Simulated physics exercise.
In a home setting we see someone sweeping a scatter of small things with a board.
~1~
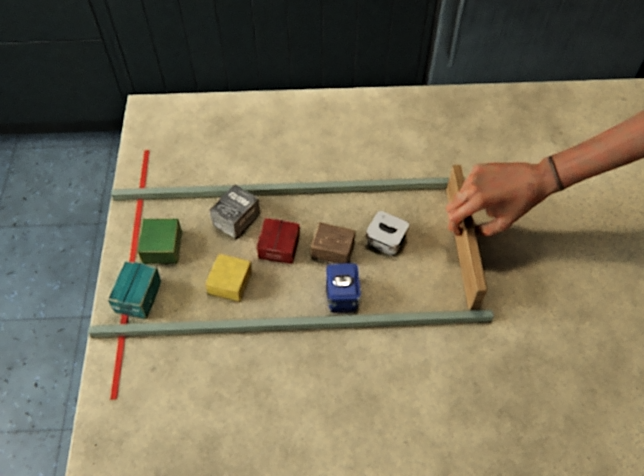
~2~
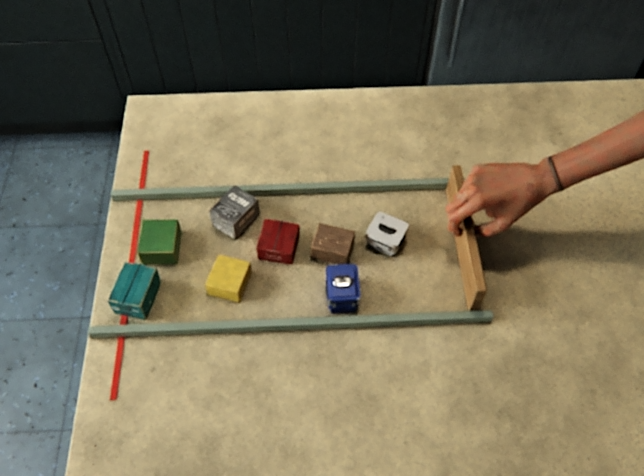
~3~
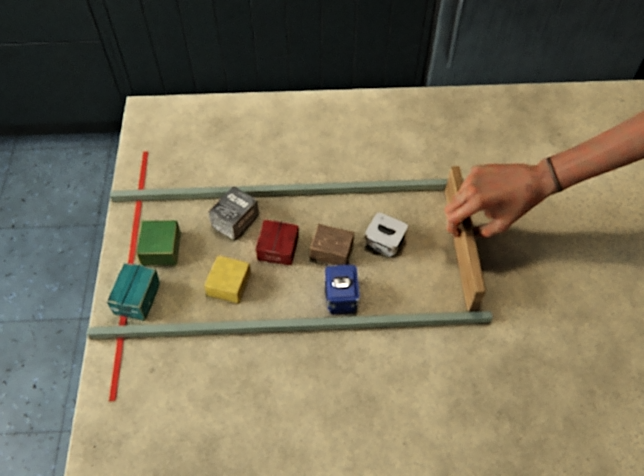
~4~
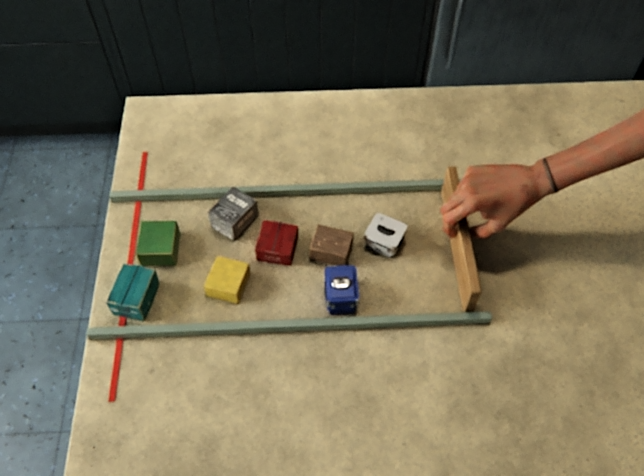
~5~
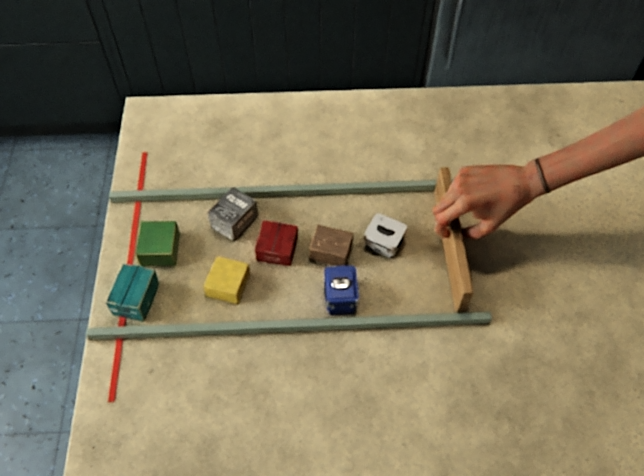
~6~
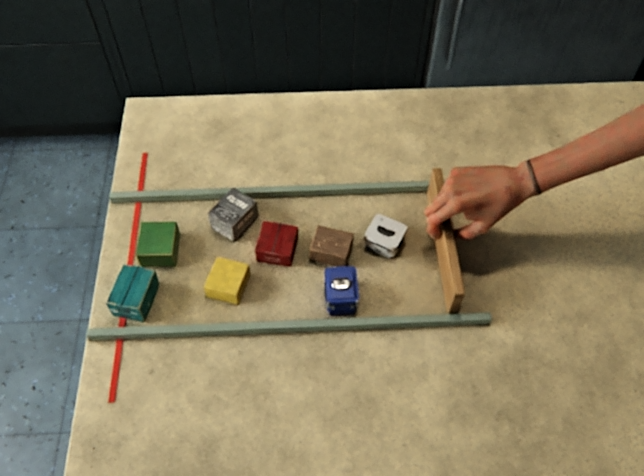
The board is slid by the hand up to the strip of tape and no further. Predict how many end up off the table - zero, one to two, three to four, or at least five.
At least five end up off the table.
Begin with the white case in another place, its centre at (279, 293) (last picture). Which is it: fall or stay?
In that case it plunges.
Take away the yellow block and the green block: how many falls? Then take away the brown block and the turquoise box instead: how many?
The first try gives 3, the second gives 3.
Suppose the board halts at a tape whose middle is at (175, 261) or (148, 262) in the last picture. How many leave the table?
On the floor, 3 then 4.
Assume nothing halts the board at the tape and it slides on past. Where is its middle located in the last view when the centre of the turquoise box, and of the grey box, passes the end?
I reckon its middle sits around (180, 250) and then around (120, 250).
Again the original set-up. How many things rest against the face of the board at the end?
The answer is 3.
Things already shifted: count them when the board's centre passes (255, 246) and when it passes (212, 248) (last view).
Note: First position 7; second position 8.
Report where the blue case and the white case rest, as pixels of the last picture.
The blue case ends up near (106, 300), and the white case near (112, 255).
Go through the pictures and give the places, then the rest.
Turquoise box (135, 290); green block (160, 241); yellow block (229, 278); board (465, 236); tape (132, 260), in the first picture.
Green block (160, 242); brown block (333, 244), in the second picture.
Yellow block (228, 279); board (464, 237), in the third picture.
Turquoise box (134, 292); red box (277, 243), in the fourth picture.
Green block (158, 243); white case (385, 236), in the fifth picture.
Turquoise box (134, 293); green block (158, 244); yellow block (228, 280); board (445, 239); tape (130, 263), in the sixth picture.
A little later, none off yet; turquoise box at rest near (134, 293); green block at rest near (158, 244); yellow block at rest near (228, 280).
Next, none off yet; turquoise box at rest near (134, 293); green block shifted about its own width near (101, 245); yellow block shifted about its own width near (178, 281).
When it is over, the number that fall off is five or more; down, brown block, red box, yellow block, green block and turquoise box.
